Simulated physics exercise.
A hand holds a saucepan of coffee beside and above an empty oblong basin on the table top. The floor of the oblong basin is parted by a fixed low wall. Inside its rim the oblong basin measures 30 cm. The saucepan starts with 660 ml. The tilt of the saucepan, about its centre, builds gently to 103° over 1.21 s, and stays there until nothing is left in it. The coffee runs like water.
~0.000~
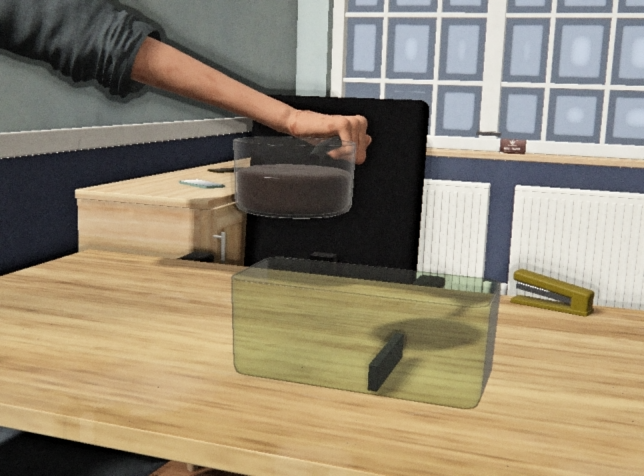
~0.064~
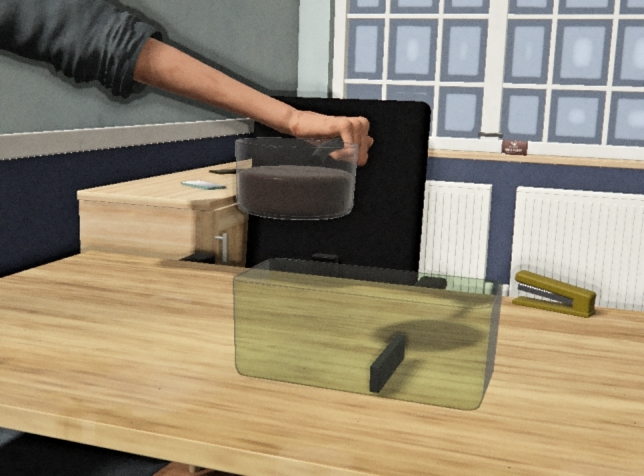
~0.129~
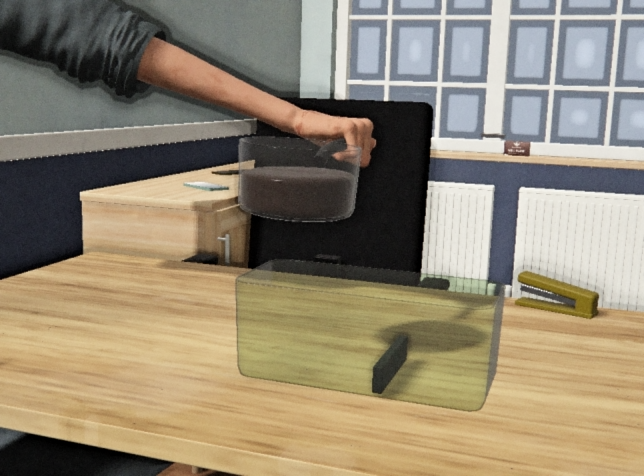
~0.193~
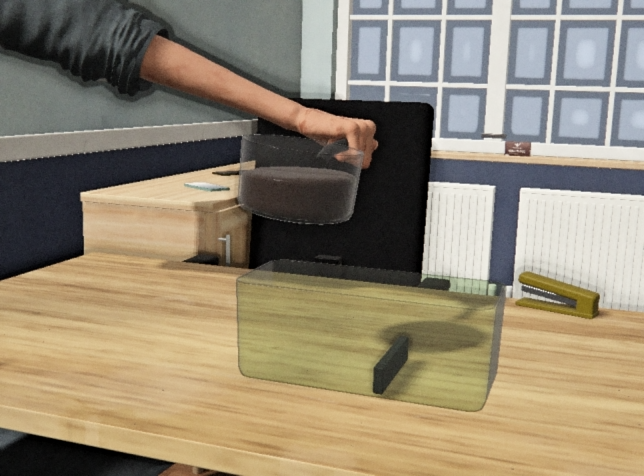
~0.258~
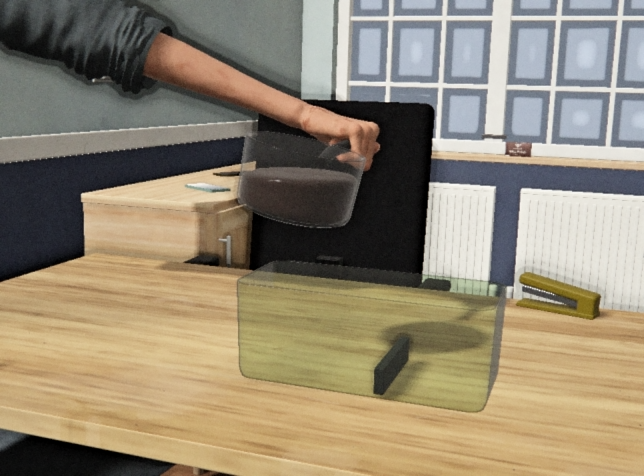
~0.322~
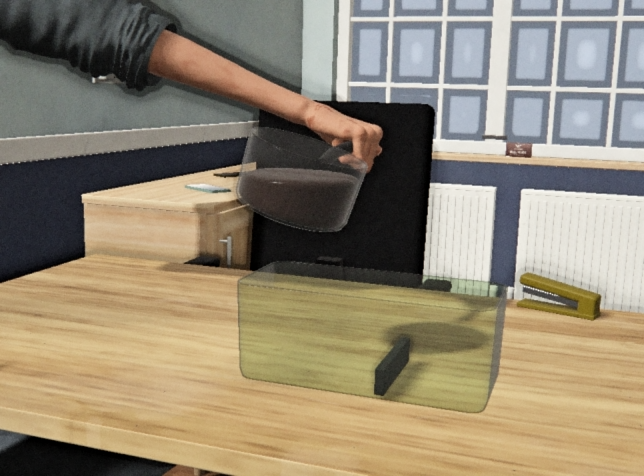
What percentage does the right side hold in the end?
About 48 per cent.
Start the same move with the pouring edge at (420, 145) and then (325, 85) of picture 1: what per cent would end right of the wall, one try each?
First 70, then 25 per cent.
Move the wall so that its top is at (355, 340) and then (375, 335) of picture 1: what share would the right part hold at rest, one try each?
First 85, then 65 per cent.
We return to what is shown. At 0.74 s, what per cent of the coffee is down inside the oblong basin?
About 8 per cent.
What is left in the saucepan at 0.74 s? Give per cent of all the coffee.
Some 66 per cent.
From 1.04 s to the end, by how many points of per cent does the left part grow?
Near 26 in a hundred.
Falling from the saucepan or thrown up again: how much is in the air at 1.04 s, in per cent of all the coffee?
About 10 per cent.
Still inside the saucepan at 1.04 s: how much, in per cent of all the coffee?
About 16 per cent.
Then, 0.74 s in, the tilt is 69° and 67 per cent is still to pour, 3 is left of the wall and 4 right of it.
Then, 1.04 s in, the tilt is 98° and 16 per cent is still to pour, 26 is left of the wall and 47 right of it.
Then, 1.36 s in, the tilt is 103° and 1 per cent is still to pour, 49 is left of the wall and 48 right of it.
Then, 1.71 s in, the tilt is 103° and 0 per cent is still to pour, 51 is left of the wall and 48 right of it.
Finally, 51 per cent lies left of the wall, 48 right of it and 0 outside.
